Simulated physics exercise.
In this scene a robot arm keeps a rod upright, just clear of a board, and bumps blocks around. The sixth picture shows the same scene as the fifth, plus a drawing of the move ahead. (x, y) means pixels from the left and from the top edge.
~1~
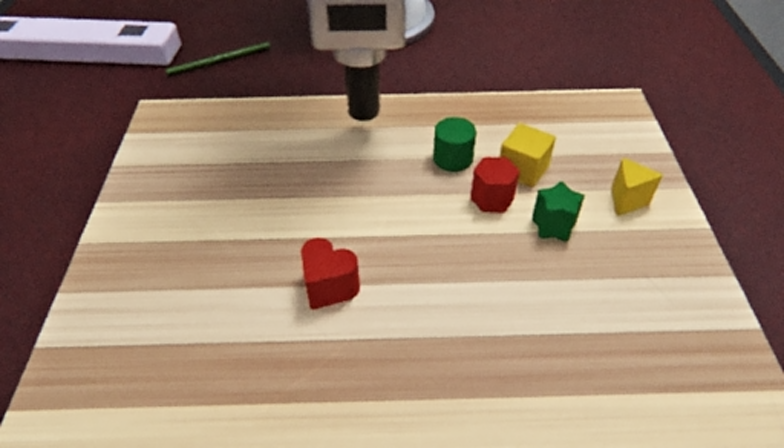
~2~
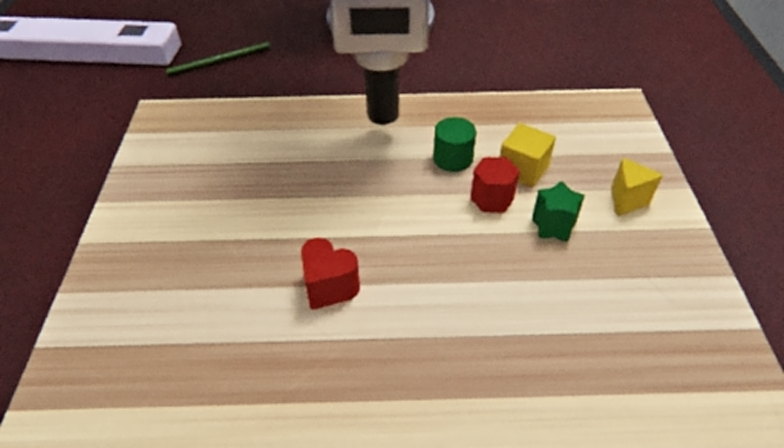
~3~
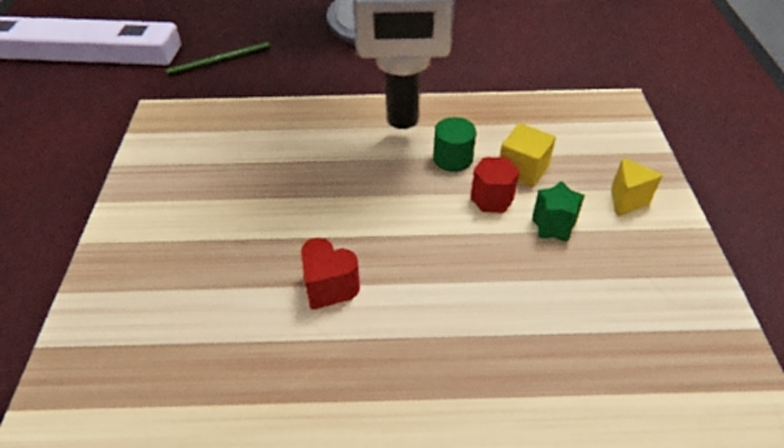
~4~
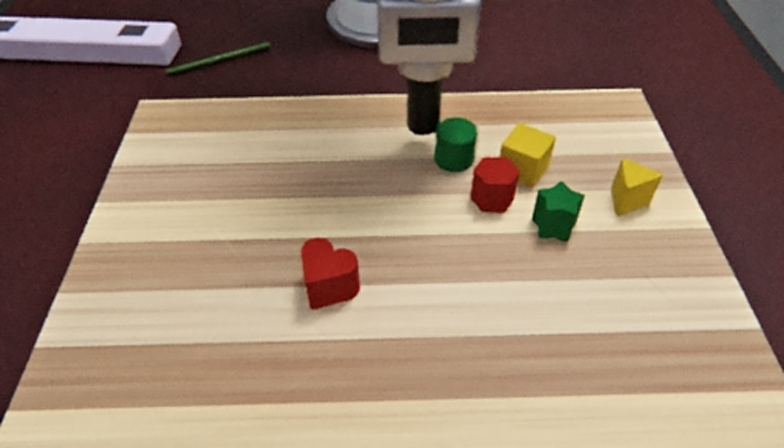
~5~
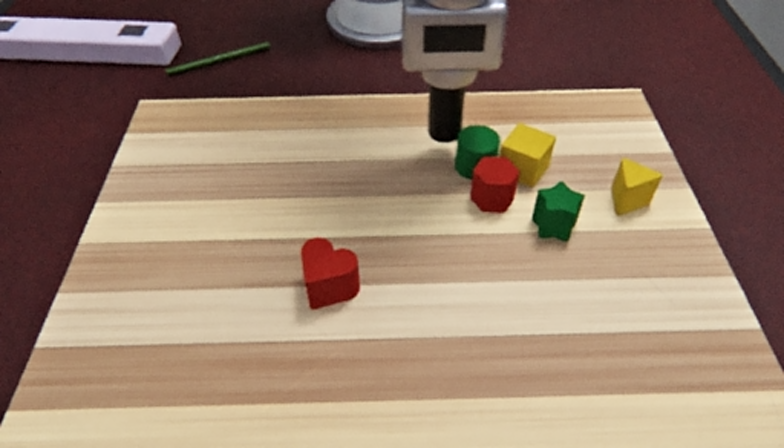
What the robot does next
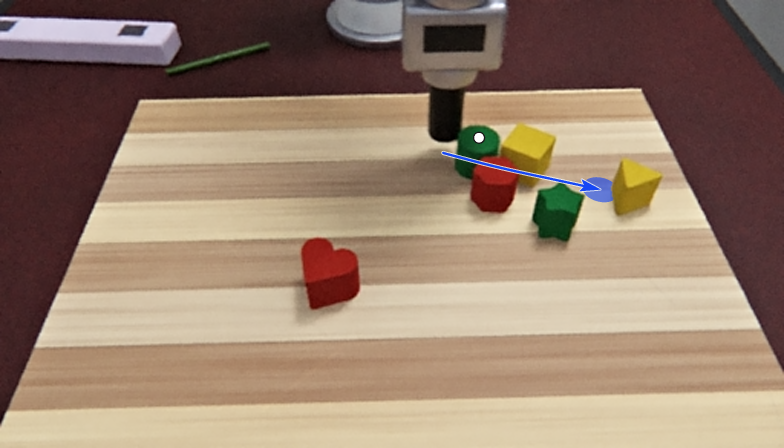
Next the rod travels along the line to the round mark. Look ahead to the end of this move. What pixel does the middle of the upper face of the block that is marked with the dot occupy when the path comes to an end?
The centre of its top will be at (570, 180).
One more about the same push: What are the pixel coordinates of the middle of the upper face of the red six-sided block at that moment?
Its top middle will sit at (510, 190).
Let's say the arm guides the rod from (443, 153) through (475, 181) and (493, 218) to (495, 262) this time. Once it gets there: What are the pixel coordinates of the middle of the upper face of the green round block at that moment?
Close to (537, 178).
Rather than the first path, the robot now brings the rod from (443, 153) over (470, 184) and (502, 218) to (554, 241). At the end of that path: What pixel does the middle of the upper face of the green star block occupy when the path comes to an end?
Final place: (601, 209).
Drawn move, straight from (443, 153) to (600, 189); the dot is on the green round block.
What follows on the original path. One third of the way, rod at (496, 147); green round block at (523, 160); red six-sided block at (507, 187), turned 30° clockwise; yellow four-sided block at (561, 149), turned 65° anticlockwise.
Two thirds of the way, rod at (551, 159); green round block at (556, 177); red six-sided block at (510, 190), turned 40° clockwise; yellow four-sided block at (599, 153), turned 85° anticlockwise; green star block at (569, 206), turned 20° clockwise.
At the end, rod at (607, 170); green round block at (570, 180); red six-sided block at (510, 190), turned 40° clockwise; yellow four-sided block at (652, 165), turned 105° anticlockwise; green star block at (573, 209), turned 35° clockwise; yellow three-sided block at (690, 181).
